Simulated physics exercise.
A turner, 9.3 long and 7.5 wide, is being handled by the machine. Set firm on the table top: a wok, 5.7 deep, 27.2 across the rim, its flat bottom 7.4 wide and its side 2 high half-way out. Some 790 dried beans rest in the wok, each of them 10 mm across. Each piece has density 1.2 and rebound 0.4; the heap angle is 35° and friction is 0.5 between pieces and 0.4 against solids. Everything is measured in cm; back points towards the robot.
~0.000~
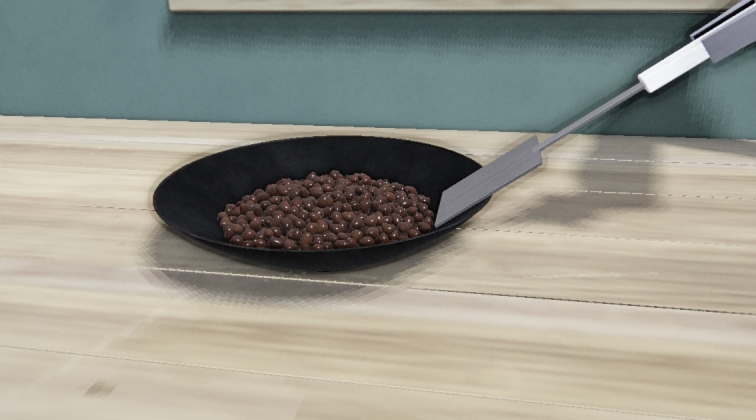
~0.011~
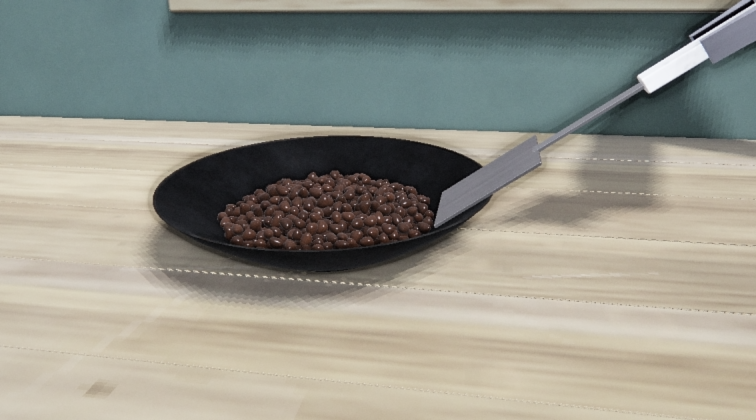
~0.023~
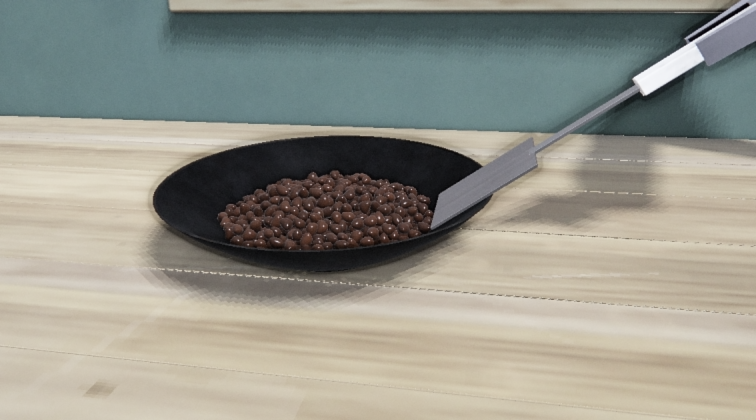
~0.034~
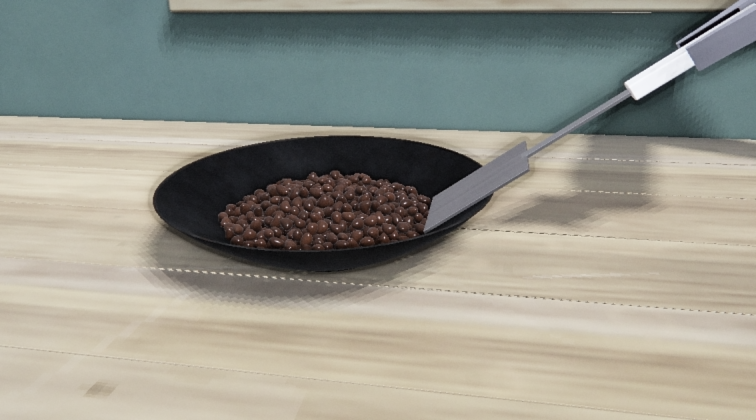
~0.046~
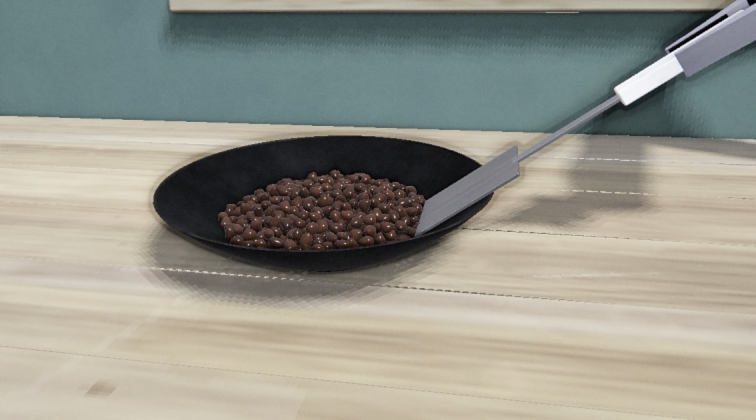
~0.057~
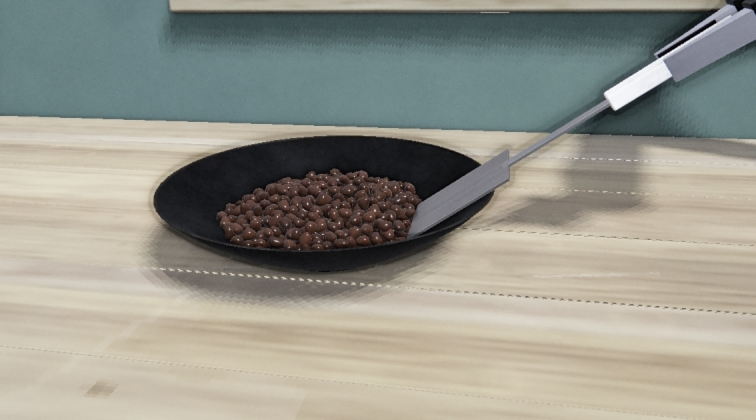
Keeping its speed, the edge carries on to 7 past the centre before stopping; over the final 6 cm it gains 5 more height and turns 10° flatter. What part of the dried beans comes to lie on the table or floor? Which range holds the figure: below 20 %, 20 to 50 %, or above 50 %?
The figure lies below 20 %.
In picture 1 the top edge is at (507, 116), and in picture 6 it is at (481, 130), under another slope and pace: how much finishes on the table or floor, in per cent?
Around 15 per cent finishes on the table or floor.
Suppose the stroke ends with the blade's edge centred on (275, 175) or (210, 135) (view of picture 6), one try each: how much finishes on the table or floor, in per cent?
0 % and 30 %.
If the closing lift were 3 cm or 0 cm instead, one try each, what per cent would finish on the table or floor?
You'd get some 10 per cent with the first setting and some 15 per cent with the second.
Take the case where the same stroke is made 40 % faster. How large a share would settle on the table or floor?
I'd say close to 25 per cent.
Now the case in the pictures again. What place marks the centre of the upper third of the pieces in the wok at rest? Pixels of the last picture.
Near (223, 189).
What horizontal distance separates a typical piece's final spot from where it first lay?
The answer is about 5 cm.
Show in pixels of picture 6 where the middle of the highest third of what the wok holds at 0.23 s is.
About pixel (244, 183).
By 0.14 s, sloping 36°, highest piece 7 above the table; 792 in the wok.
By 0.23 s, sloping 32°, highest piece 7 above the table; 791 in the wok, 1 on the blade or in flight.
By 0.47 s, sloping 26°, highest piece 8 above the table; 700 in the wok, 65 on the table or floor, 27 on the blade or in flight.
By 1.52 s, sloping 26°, highest piece 7 above the table; 695 in the wok, 97 on the table or floor.
Final count, 695 in the wok, 97 on the table or floor. That is 12 % on the table or floor.
